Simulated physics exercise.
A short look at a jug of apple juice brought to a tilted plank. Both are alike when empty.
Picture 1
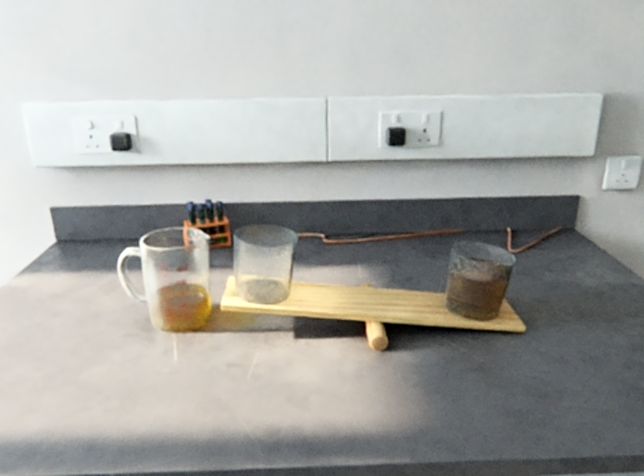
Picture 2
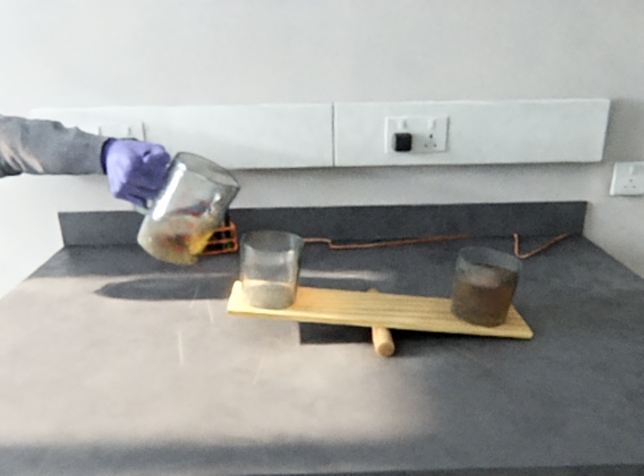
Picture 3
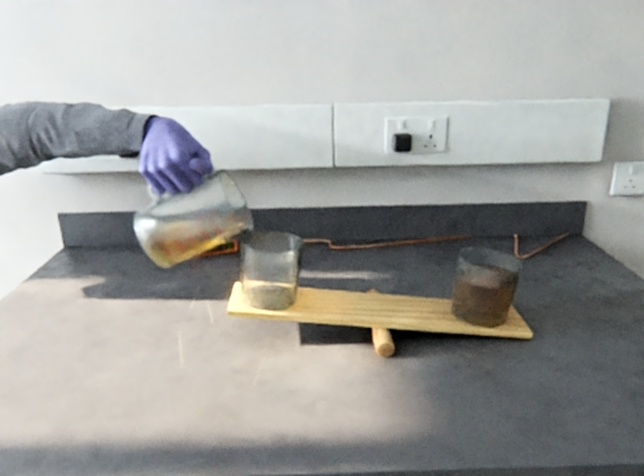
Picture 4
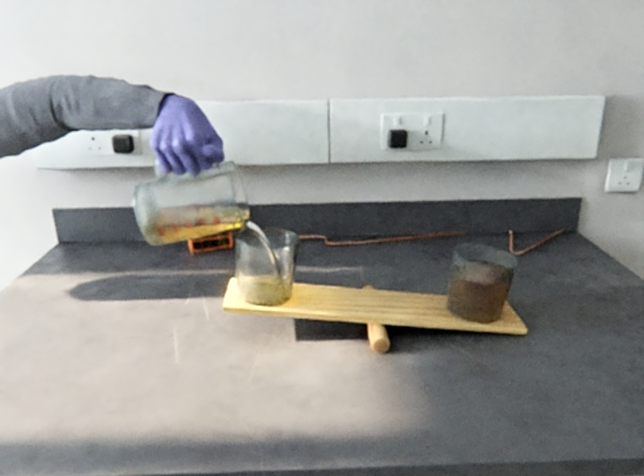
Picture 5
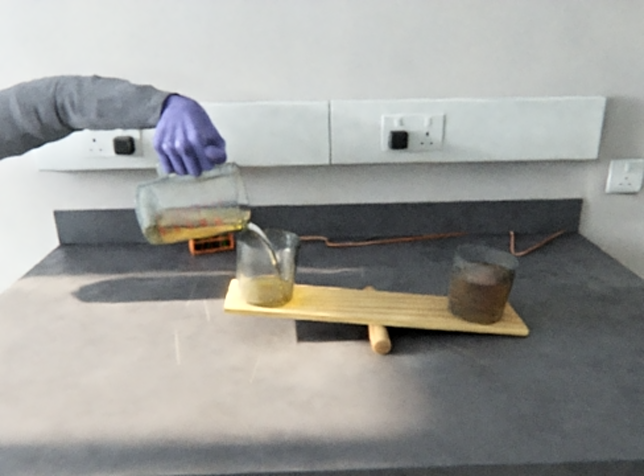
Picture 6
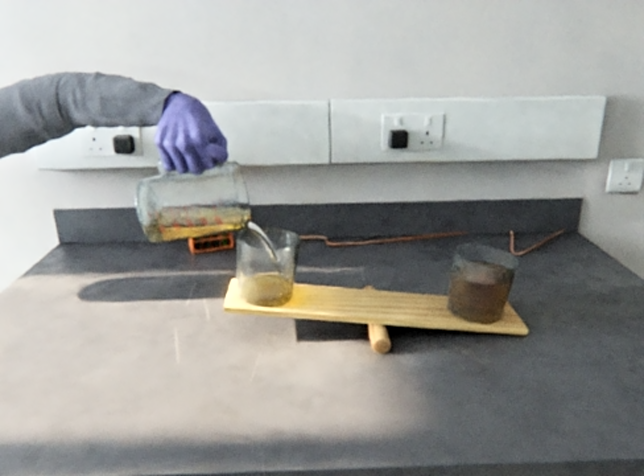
A grey worktop against a pale wall with white socket panels is seen from the front and slightly above, the view shifting very slightly. A wooden plank rests on a rolling pin, its raised left end holding an empty clear tub and its low right end a tub of brown contents, with a jug of amber liquid at left. A purple-gloved hand brings the jug over, tilts it and pours into the left tub, while the plank keeps its slant.
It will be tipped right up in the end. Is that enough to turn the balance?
The plank does not move.
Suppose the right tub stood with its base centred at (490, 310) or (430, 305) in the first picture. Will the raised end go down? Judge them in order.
In turn: Does not move, flips.
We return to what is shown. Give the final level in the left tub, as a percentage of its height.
Roughly 45 per cent.
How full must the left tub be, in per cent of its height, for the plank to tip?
Close to 60 %.
A moment on, the left tub is about a quarter full; the plank leans as before.
Further on, the left tub is about a third full; the plank leans as before.
When it is over, the left tub is about half full; the plank leans as before.
